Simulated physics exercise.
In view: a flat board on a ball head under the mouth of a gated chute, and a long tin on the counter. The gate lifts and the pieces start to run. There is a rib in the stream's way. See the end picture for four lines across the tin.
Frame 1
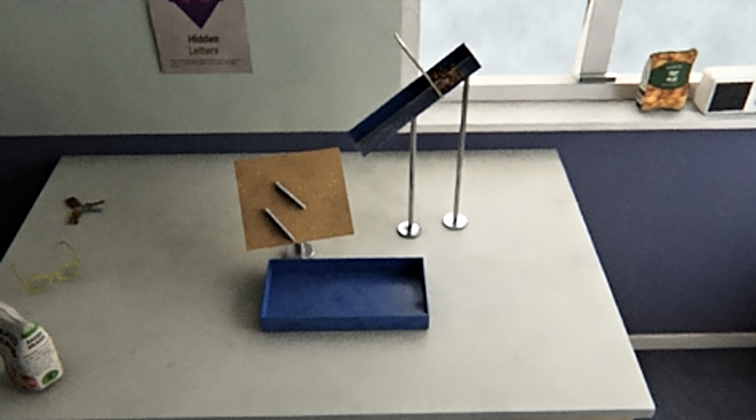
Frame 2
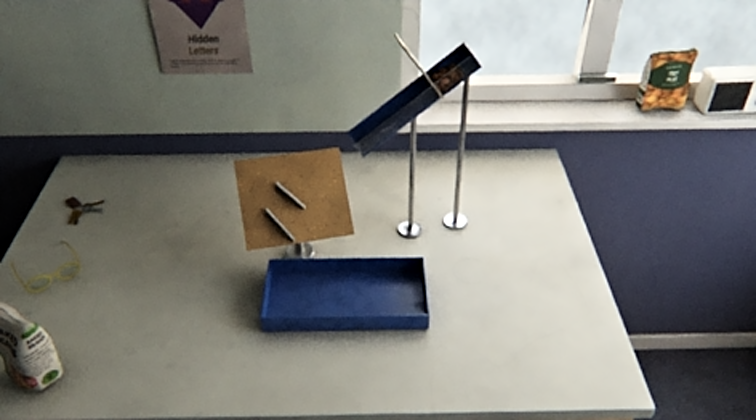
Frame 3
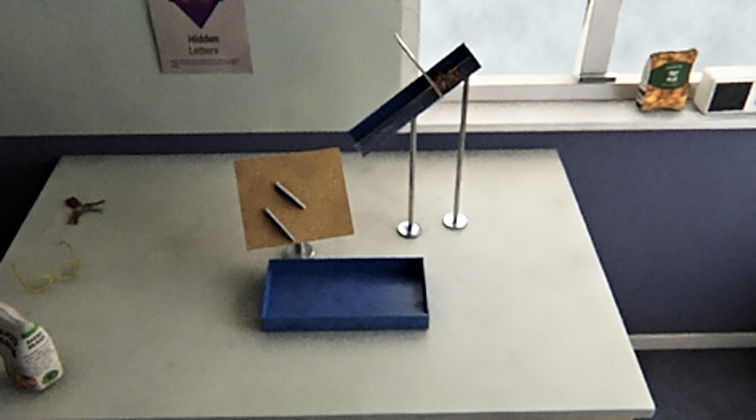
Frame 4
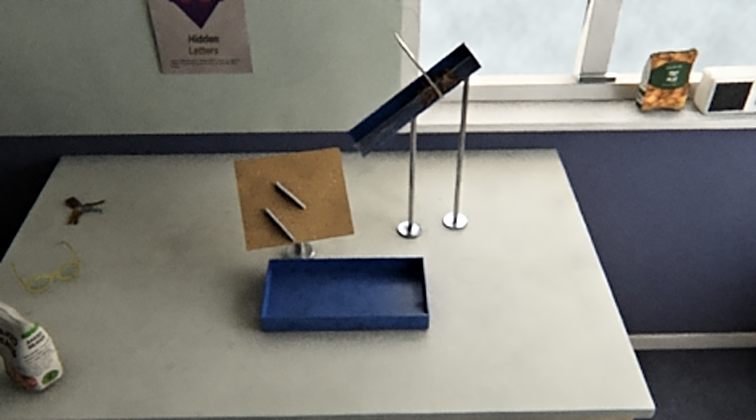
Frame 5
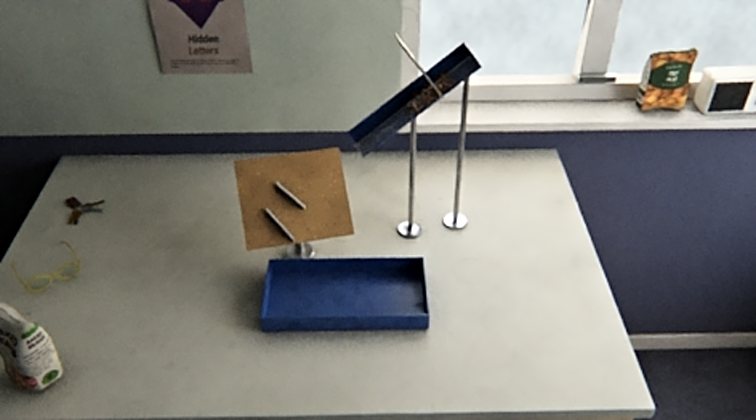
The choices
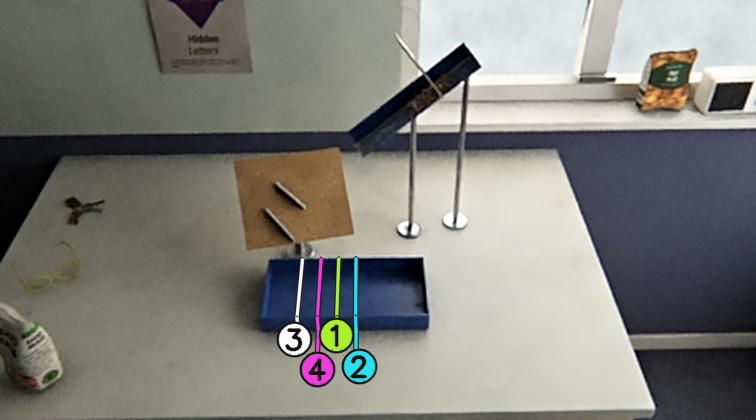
In the video, small brown pieces slide slowly down and to the left along a raised, sloping blue chute, covering part of its length, while a tilted brown board with two ribs and an empty blue tin below stay still.
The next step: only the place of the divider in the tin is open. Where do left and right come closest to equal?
Choose 4.
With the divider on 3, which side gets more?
Right.
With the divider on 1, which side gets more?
Left.
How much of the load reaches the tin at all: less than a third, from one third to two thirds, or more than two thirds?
About that: More than two thirds.
On the marked copy, line 1 crosses the front rim at (336, 316); line 2 crosses the front rim at (355, 316); line 3 crosses the front rim at (296, 317); line 4 crosses the front rim at (317, 317).
With 1, of what is caught, almost all on the left of the divider, just a few on the right.
With 2, of what is caught, every piece on the left of the divider, not one piece on the right.
With 3, of what is caught, about a tenth on the left of the divider, the larger part on the right.
With 4, of what is caught, roughly two thirds on the left of the divider, roughly a third on the right.
